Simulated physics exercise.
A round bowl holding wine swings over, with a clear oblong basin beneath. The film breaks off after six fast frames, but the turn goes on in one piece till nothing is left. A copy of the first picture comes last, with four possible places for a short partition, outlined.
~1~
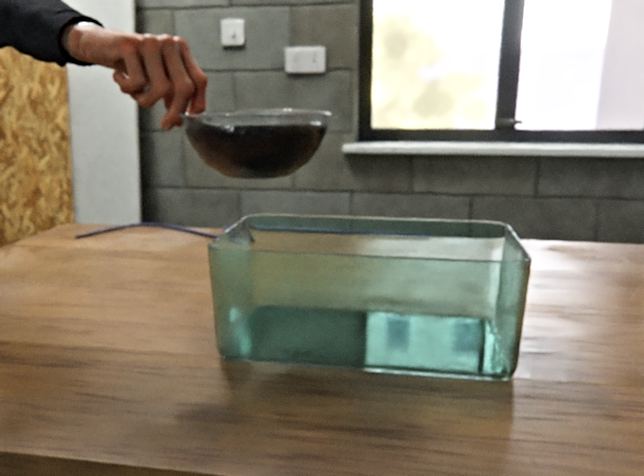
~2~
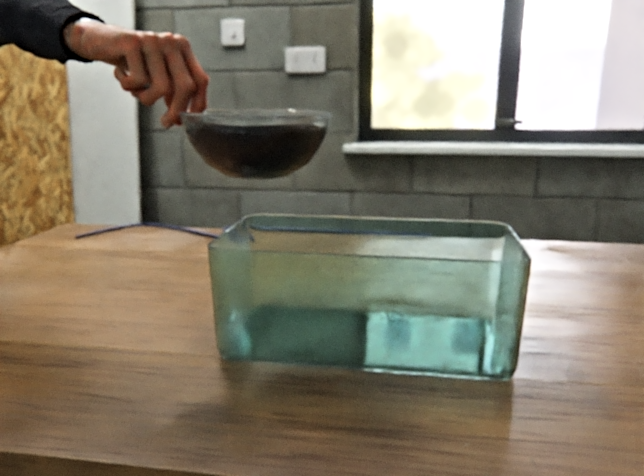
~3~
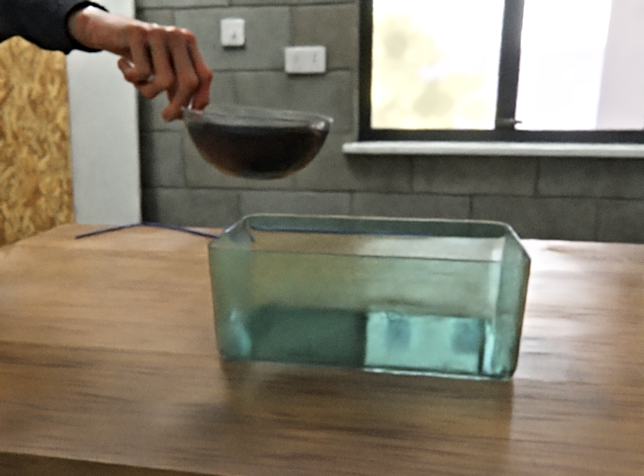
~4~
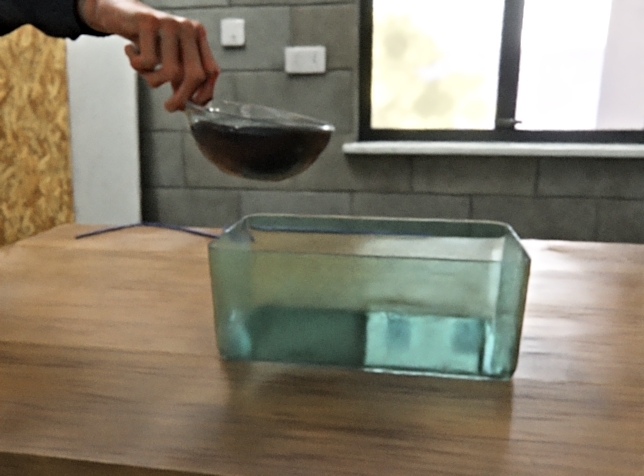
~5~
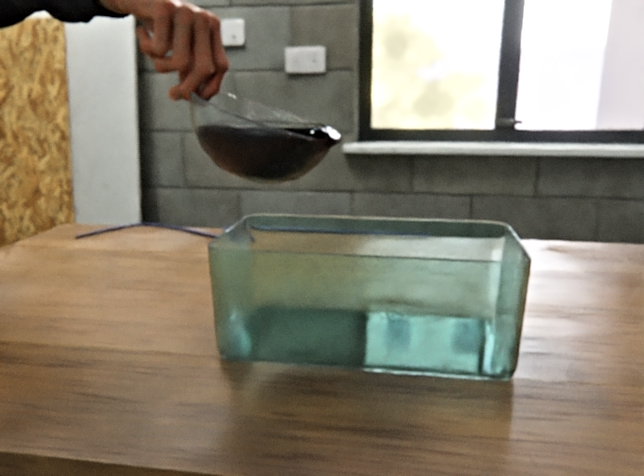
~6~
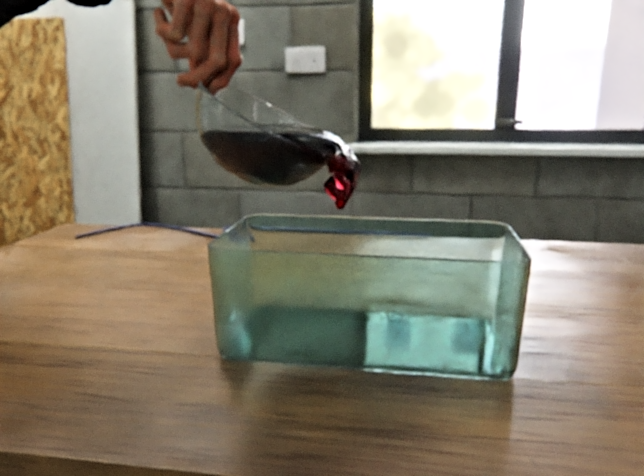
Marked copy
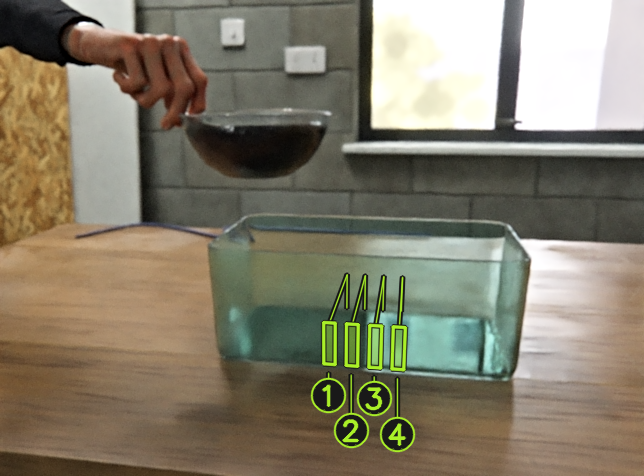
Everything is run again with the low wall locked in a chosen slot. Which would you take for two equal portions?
Choose 3.
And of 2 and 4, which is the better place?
2.
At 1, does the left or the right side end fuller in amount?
The right one.
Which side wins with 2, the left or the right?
The right side.
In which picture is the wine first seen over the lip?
In picture 5.
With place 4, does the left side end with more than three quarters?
Yes.
On the marked copy, 1 at (328, 373); 2 at (351, 374); 3 at (374, 376); 4 at (397, 378).
For place 1, about 13 % ends left of the wall and 87 % right of it.
For place 2, about 26 % ends left of the wall and 74 % right of it.
For place 3, about 50 % ends left of the wall and 50 % right of it.
For place 4, about 84 % ends left of the wall and 16 % right of it.
